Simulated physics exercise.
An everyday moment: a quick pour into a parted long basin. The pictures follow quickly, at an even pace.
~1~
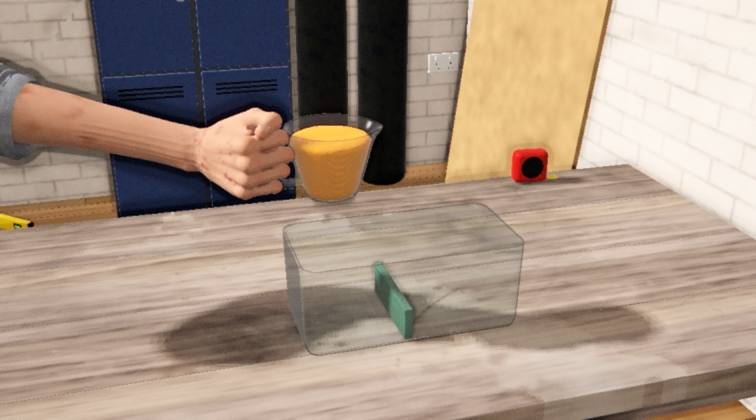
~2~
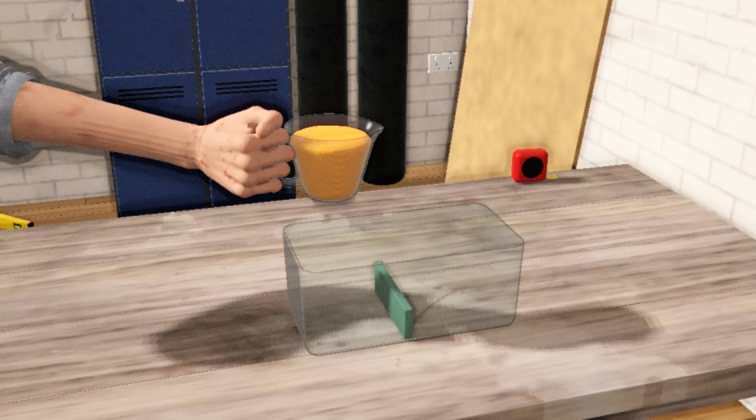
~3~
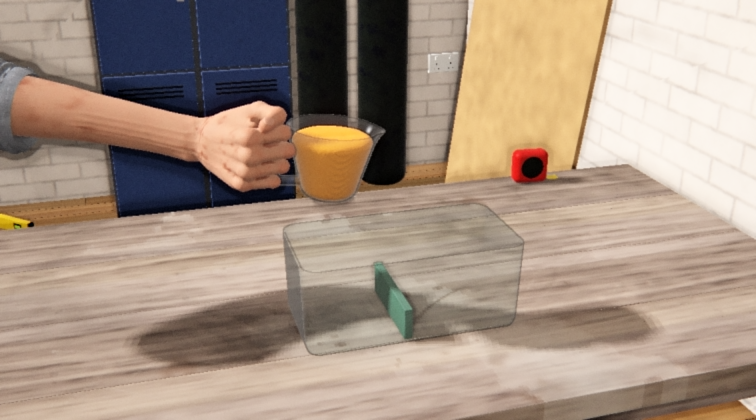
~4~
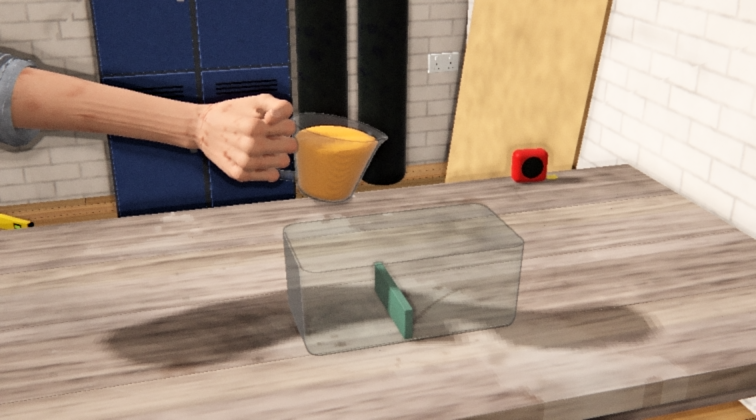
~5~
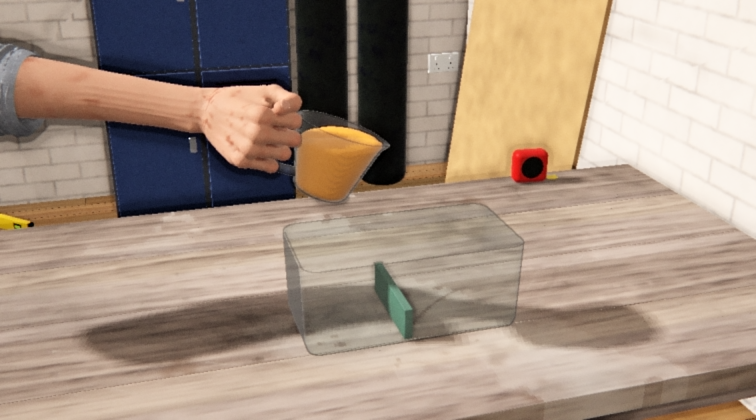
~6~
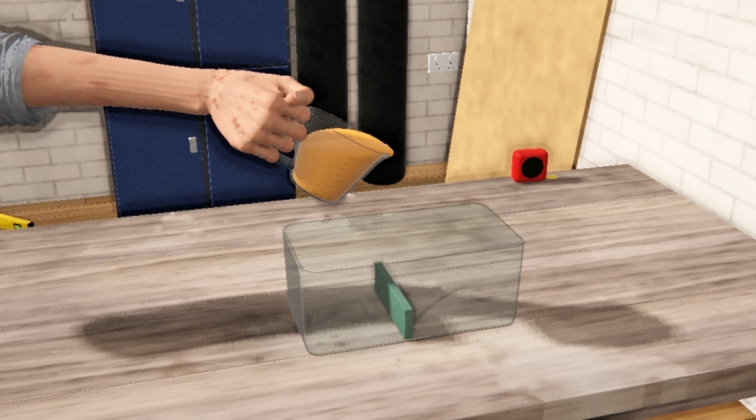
We see a hand holding a clear jug of orange liquid above a transparent basin with a small green divider on a wooden table. The jug stays nearly upright at first, then tilts steadily to the right.
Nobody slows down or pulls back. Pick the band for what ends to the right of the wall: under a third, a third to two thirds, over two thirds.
In the end over two thirds is right of the wall.
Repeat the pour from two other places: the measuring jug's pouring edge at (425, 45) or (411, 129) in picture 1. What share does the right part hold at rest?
In turn 80 and 95 in a hundred.
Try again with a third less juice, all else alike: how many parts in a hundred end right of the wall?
Some 95 per cent.
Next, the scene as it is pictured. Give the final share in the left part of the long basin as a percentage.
Close to 5 per cent.
A moment on, the measuring jug is tipped on its side and 39 per cent is still to pour, 0 is left of the wall and 34 right of it.
Next, the measuring jug is tipped on its side and 5 per cent is still to pour, 4 is left of the wall and 84 right of it.
Then the measuring jug is tipped on its side and 0 per cent is still to pour, 4 is left of the wall and 95 right of it.
Later the measuring jug is tipped on its side and 0 per cent is still to pour, 5 is left of the wall and 95 right of it.
In the end 5 per cent lies left of the wall, 95 right of it and 1 outside.
